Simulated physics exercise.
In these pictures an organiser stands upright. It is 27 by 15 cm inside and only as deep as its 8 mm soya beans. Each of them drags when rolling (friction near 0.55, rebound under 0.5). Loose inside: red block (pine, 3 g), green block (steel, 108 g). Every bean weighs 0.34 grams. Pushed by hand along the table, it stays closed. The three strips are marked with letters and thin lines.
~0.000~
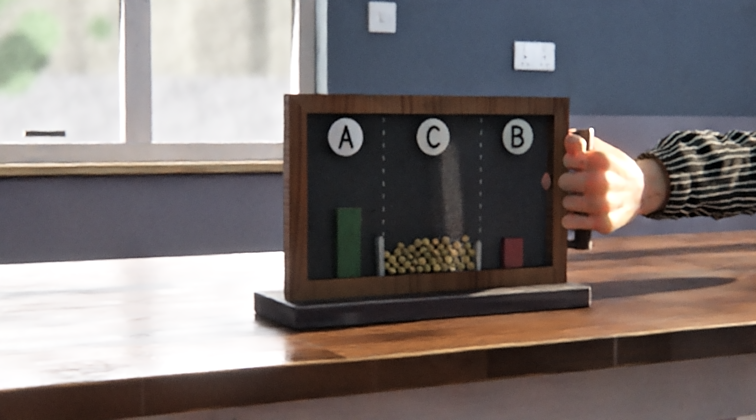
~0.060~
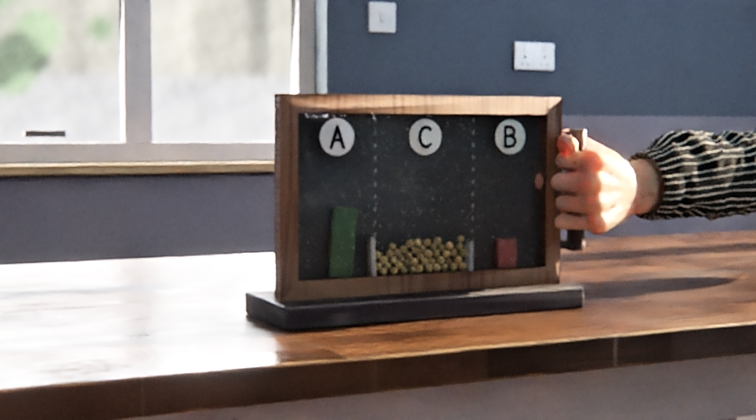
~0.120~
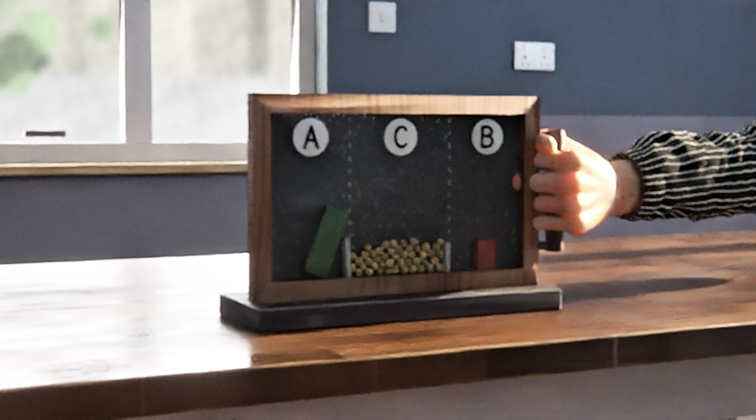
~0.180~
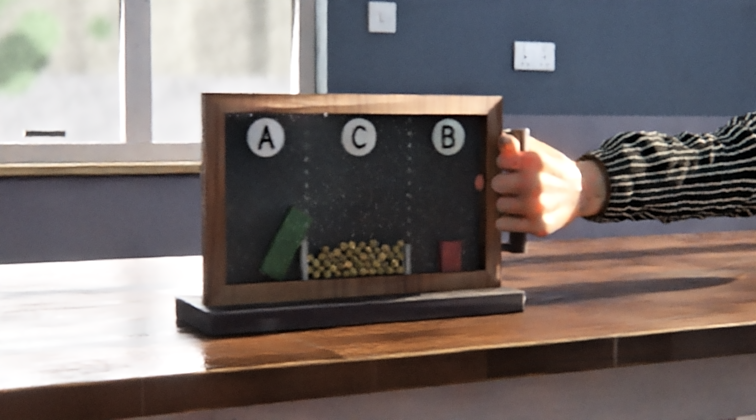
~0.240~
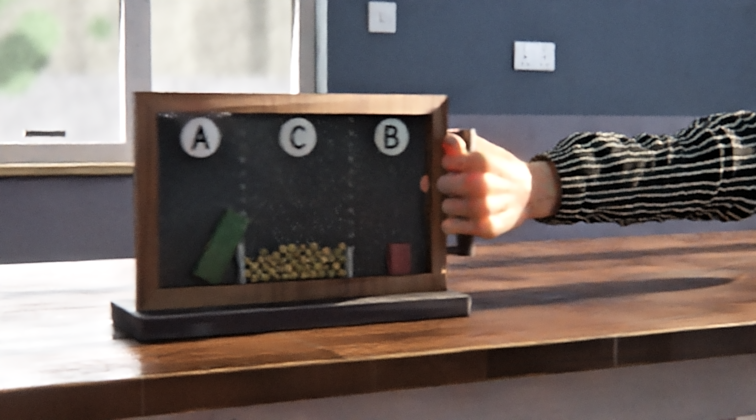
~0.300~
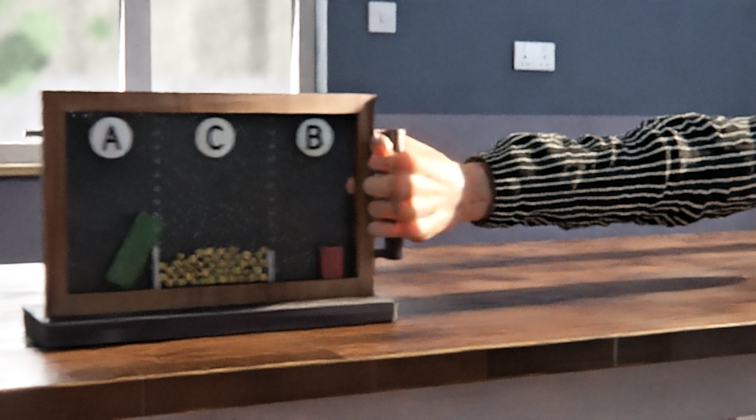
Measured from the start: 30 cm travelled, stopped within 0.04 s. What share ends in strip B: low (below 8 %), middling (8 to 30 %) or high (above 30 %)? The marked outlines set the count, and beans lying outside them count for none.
Strip B: Low.
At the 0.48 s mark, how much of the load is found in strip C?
Roughly 90 percent.
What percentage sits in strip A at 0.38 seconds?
0 percent.
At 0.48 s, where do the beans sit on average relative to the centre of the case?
About 2 cm left and 5 cm below.
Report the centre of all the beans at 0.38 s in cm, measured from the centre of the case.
Position estimate: Left 1 cm, below 6 cm.
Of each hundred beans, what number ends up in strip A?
About 5 %.
After 0.38 s, it is 30 cm to the left; the beans' middle is 1 cm left of and 6 cm below the centre; C 100 %.
After 0.48 s, it is 30 cm to the left; the beans' middle is 2 cm left of and 5 cm below the centre; A 10 %, C 90 %.
After 0.63 s, it is 30 cm to the left; the beans' middle is 1 cm left of and 6 cm below the centre; A 5 %, C 95 %.
Settled by 1.0 s, it is 30 cm to the left; A 5 %, B 0 %, C 95 %.
